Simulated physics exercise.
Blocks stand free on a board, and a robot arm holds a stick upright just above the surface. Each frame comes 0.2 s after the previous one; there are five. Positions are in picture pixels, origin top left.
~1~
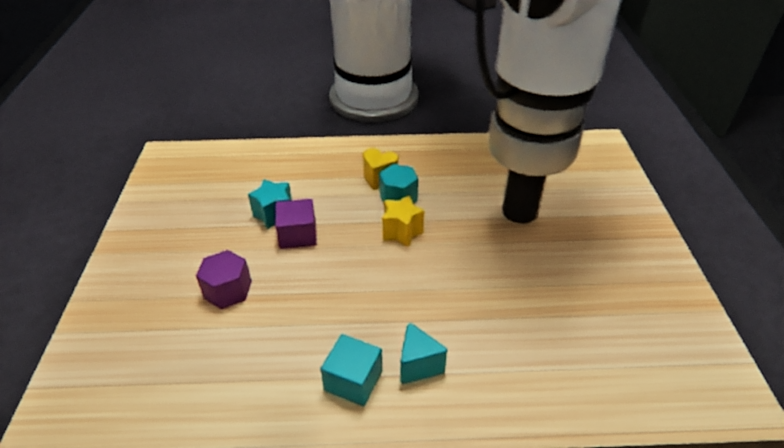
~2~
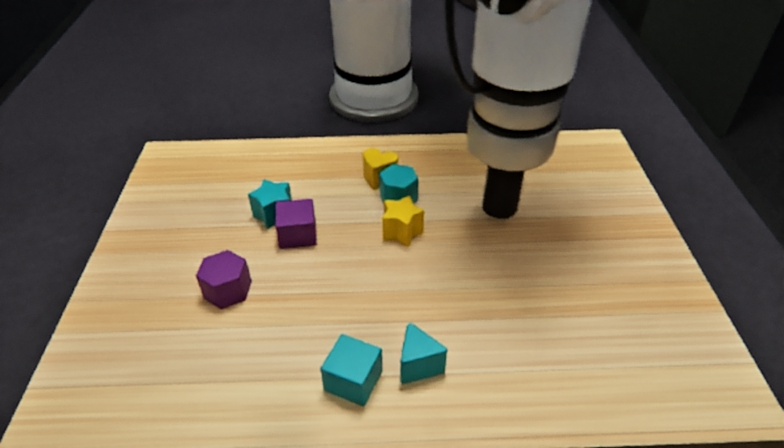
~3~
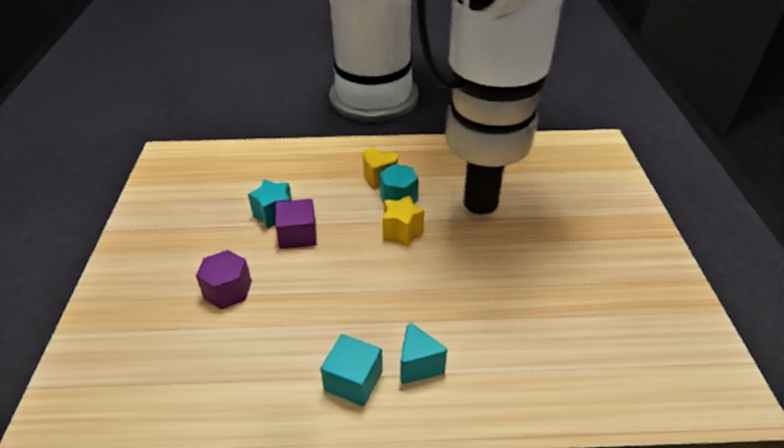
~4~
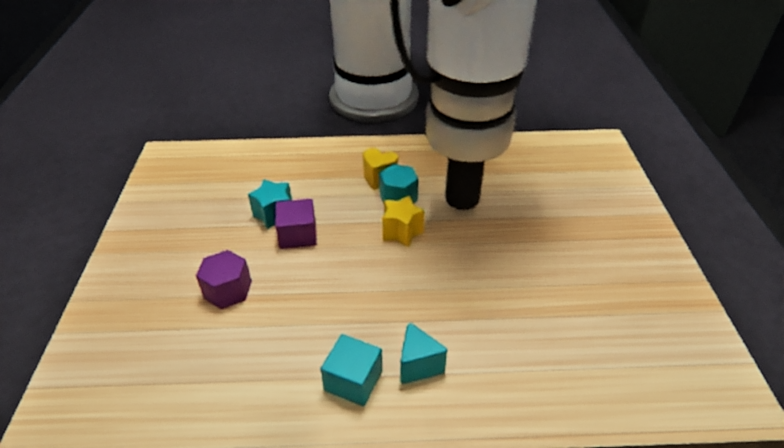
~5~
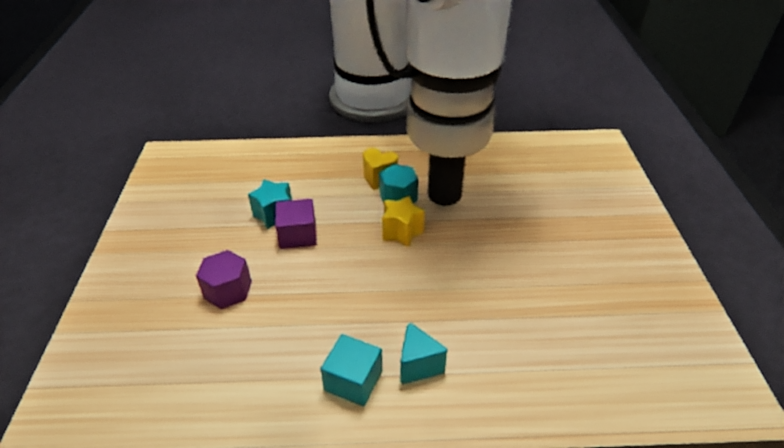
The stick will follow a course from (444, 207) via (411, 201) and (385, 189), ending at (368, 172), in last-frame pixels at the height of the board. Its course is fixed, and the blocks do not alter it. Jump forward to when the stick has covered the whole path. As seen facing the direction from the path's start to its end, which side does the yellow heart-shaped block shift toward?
Slides right.
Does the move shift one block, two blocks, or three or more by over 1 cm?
Of all the blocks, two travel more than a centimetre.
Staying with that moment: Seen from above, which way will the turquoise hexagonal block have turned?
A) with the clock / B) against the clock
(B)
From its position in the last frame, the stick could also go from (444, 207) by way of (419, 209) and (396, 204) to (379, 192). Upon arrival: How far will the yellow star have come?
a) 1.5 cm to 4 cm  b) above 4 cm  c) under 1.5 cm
c.
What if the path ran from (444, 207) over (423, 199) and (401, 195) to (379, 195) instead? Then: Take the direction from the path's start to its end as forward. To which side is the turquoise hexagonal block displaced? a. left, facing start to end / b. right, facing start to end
My pick is a.
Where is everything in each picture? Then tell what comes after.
Lower end of the stick at (520, 212), tops of blocks, yellow heart-shaped block at (379, 157), turquoise hexagonal block at (399, 175), yellow star at (402, 209), in the first frame.
Stick at (500, 208), blocks as before, in the second frame.
Stick at (481, 203), blocks as before, in the third frame.
Stick at (462, 199), blocks as before, in the fourth frame.
Stick at (445, 195), yellow heart-shaped block at (379, 157), turquoise hexagonal block at (399, 175), yellow star at (402, 209), in the fifth frame.
What follows on the original path. One third of the way, stick at (411, 189); yellow heart-shaped block at (369, 151), turned 15° clockwise; turquoise hexagonal block at (377, 170).
Two thirds of the way, stick at (384, 177); yellow heart-shaped block at (365, 148), turned 35° clockwise; turquoise hexagonal block at (349, 167), turned 40° anticlockwise.
At the end, stick at (368, 160); yellow heart-shaped block at (349, 135), turned 25° clockwise; turquoise hexagonal block at (340, 164), turned 70° anticlockwise; yellow star not moved.
